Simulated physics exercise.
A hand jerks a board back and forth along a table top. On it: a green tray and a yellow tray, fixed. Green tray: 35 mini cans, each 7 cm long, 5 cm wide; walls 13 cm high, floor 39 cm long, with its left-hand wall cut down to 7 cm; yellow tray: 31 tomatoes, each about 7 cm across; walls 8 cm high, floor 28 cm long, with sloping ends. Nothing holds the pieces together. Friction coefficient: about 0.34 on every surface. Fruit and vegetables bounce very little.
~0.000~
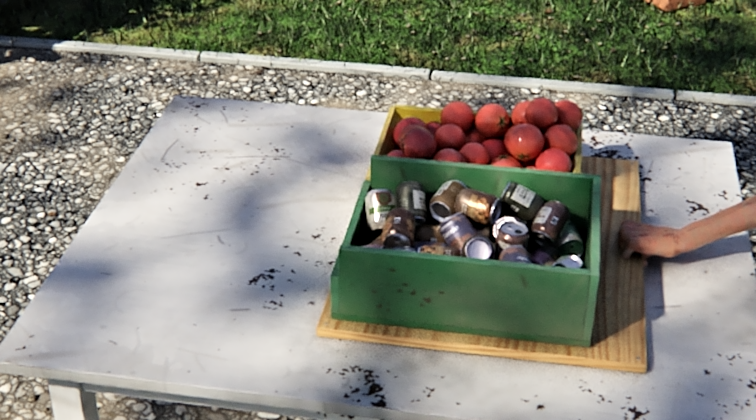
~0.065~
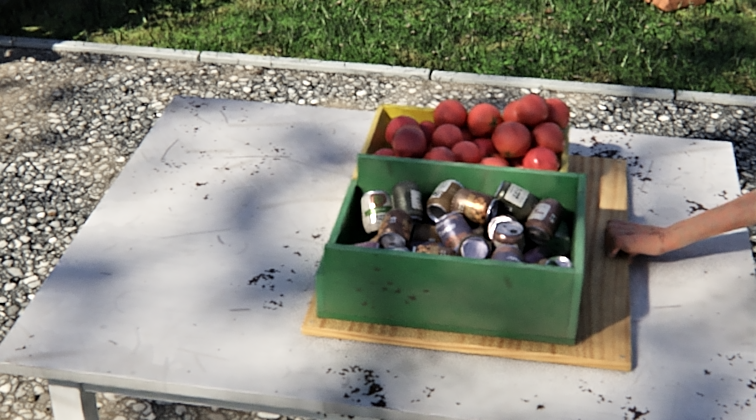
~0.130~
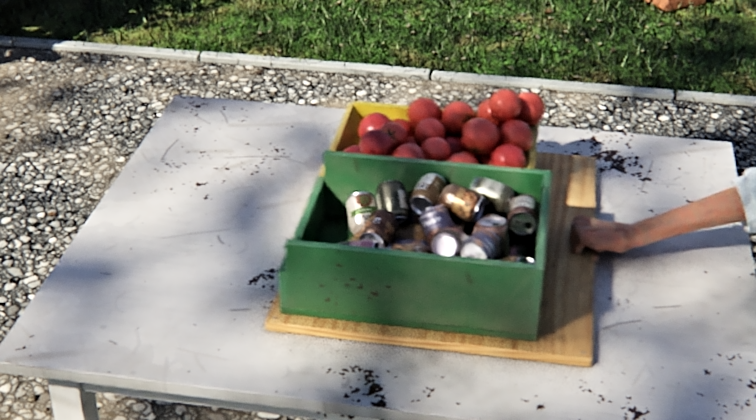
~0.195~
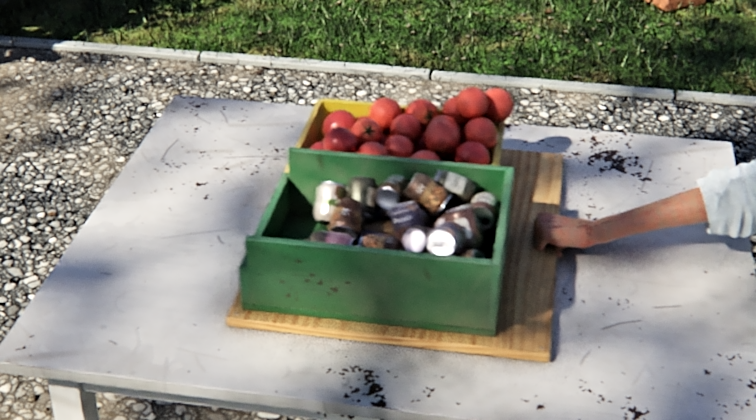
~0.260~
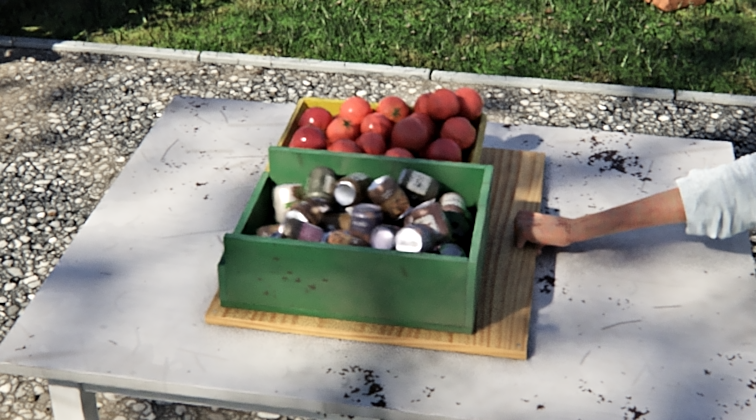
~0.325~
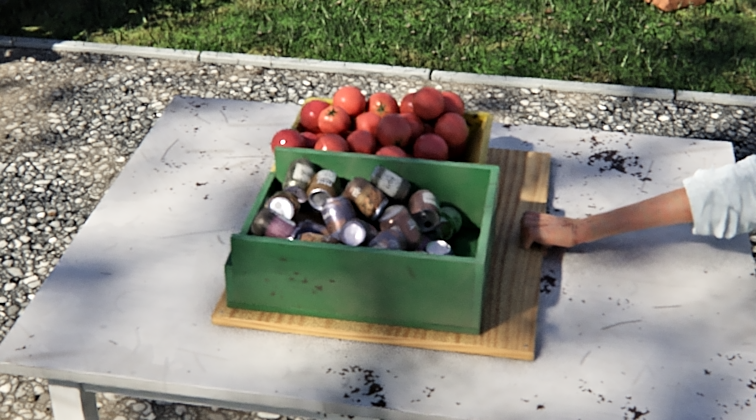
A hand slid a wooden board leftward across a white table, carrying a green tray of small cans and a yellow tray of red balls, then nudged it slightly back right as the contents shifted.
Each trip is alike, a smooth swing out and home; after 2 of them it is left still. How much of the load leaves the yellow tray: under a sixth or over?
Out of the yellow tray go over a sixth of the tomatoes.
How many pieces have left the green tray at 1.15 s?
Out by then, roughly: Green tray 8.
After 0.53 s, 4 of 35 out of the green tray and 1 of 31 out of the yellow tray.
After 0.79 s, 4 of 35 out of the green tray and 5 of 31 out of the yellow tray.
After 1.15 s, 7 of 35 out of the green tray and 8 of 31 out of the yellow tray.
When it is over (at 1.62 s), 7 of 35 out of the green tray and 8 of 31 out of the yellow tray. Asked share, 8 of 31, 26 per cent.
